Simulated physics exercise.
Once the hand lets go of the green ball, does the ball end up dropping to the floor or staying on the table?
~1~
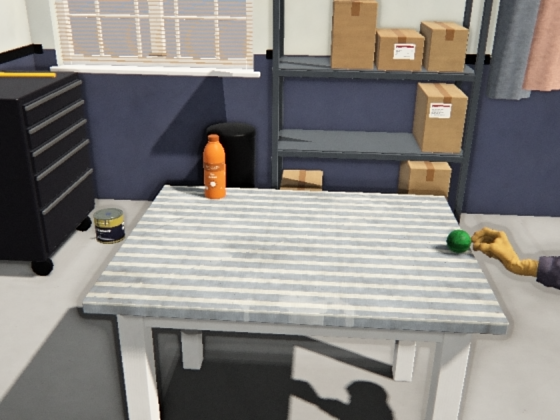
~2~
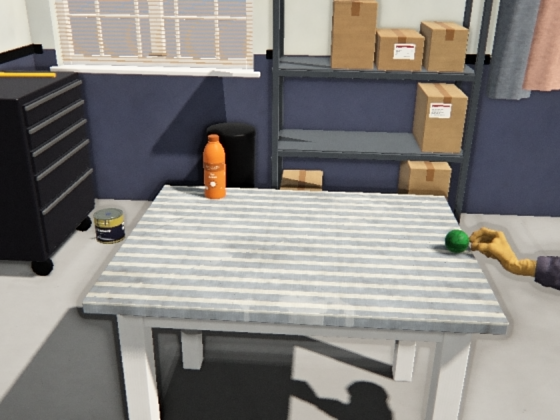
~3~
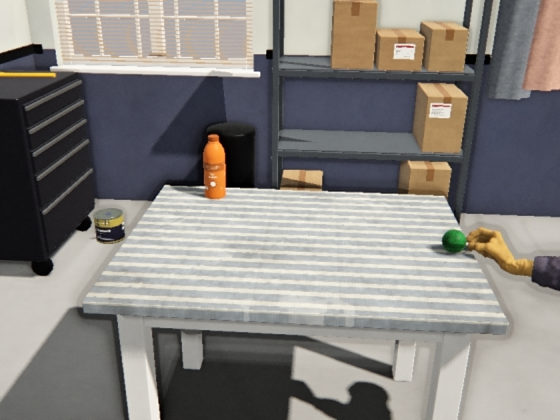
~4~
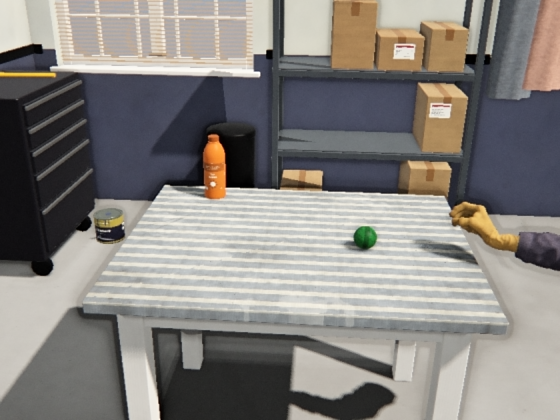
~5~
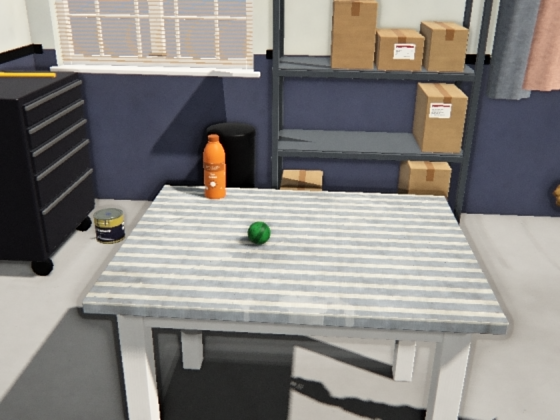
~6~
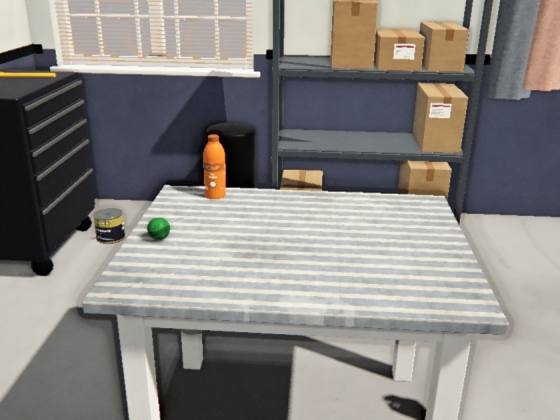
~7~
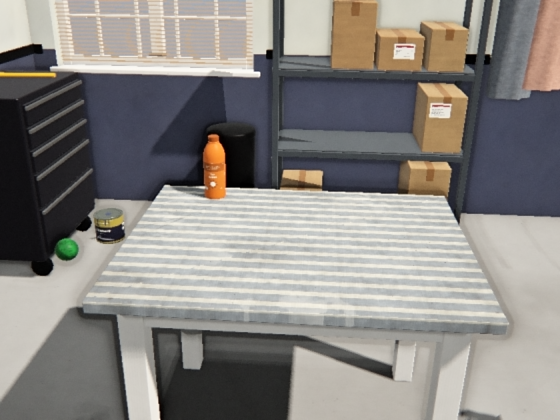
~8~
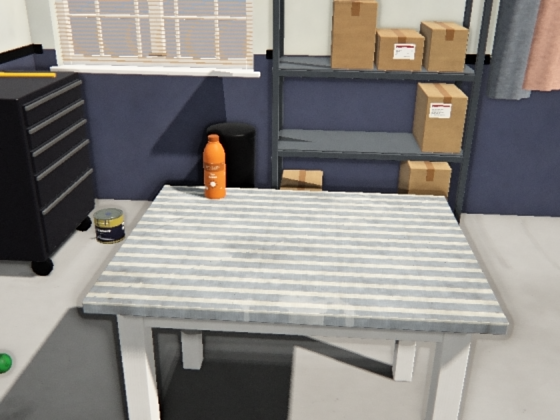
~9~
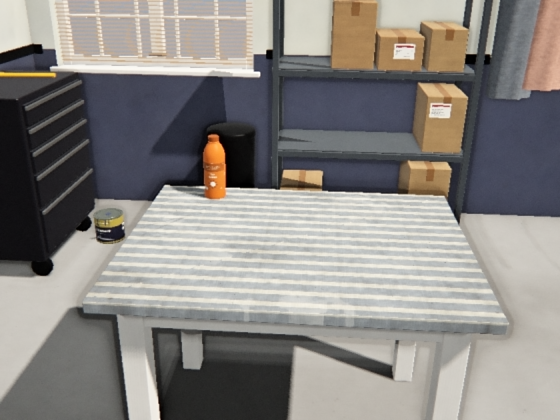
The green ball drops to the floor. It rolls all the way across to the left and goes off that side of the table.
